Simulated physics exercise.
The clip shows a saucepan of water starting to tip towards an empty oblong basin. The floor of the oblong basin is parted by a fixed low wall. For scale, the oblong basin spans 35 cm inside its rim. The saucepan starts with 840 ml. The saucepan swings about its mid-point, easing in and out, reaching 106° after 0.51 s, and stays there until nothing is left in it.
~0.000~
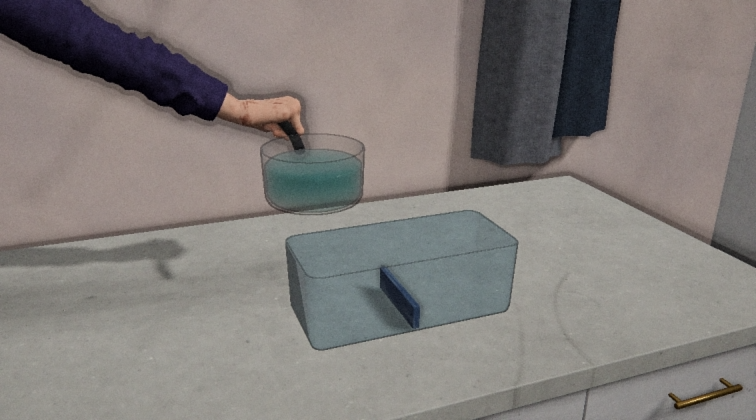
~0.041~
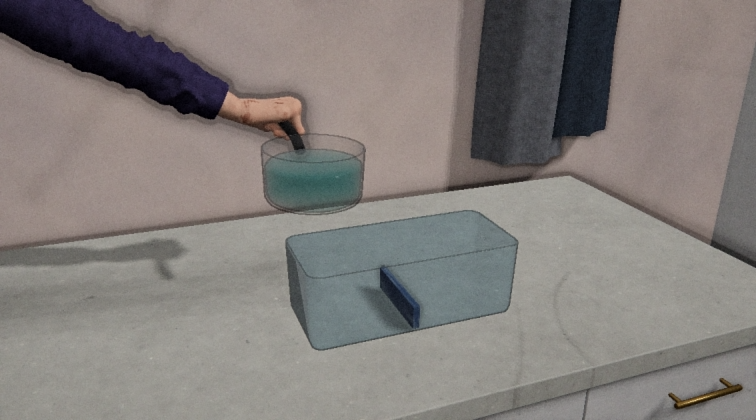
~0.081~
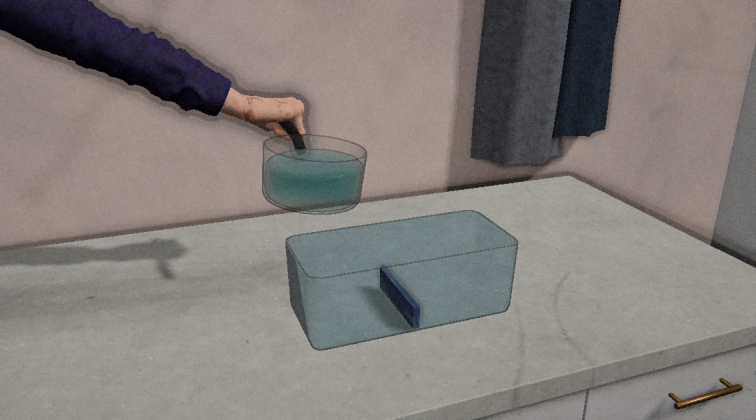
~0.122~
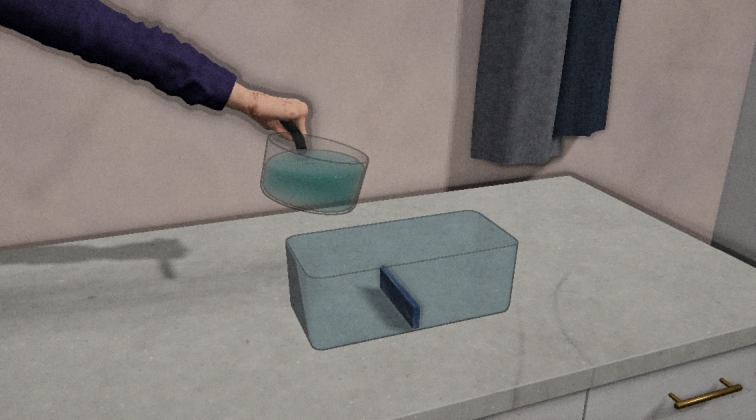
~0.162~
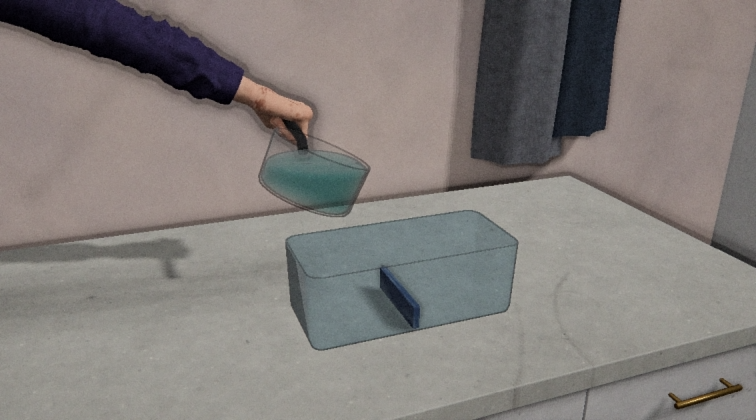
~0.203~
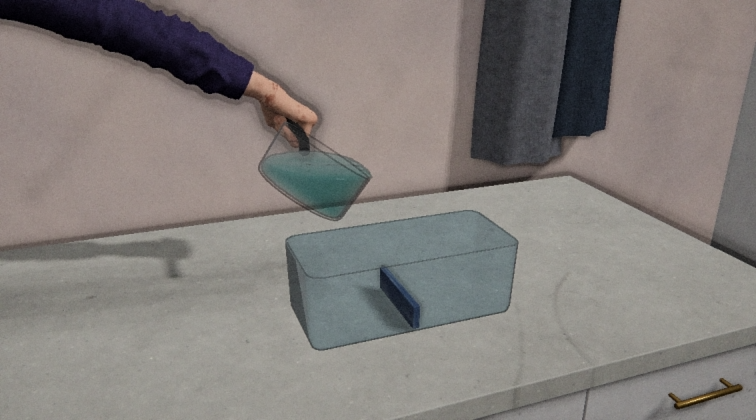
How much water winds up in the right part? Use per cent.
About 28 per cent.
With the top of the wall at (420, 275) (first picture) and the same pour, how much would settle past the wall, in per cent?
In that case some 10 per cent.
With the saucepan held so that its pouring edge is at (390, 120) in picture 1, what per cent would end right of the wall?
Then about 75 per cent.
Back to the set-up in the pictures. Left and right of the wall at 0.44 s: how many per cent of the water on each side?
Some 22 per cent left and 10 right.
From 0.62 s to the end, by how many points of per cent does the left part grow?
About 1 per cent.
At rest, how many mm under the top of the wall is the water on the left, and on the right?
Left about 16 mm, right about 30 mm.
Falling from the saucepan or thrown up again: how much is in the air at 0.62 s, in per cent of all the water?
Near 5 in a hundred.
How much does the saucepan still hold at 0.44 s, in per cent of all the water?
Near 26 in a hundred.
Then, 0.44 s in, the tilt is 102° and 26 per cent is still to pour, 23 is left of the wall and 9 right of it.
Then, 0.62 s in, the tilt is 106° and 6 per cent is still to pour, 67 is left of the wall and 22 right of it.
Then, 0.81 s in, the tilt is 106° and 1 per cent is still to pour, 65 is left of the wall and 25 right of it.
Then, 1.01 s in, the tilt is 106° and 0 per cent is still to pour, 69 is left of the wall and 27 right of it.
Finally, 68 per cent lies left of the wall, 28 right of it and 4 outside.
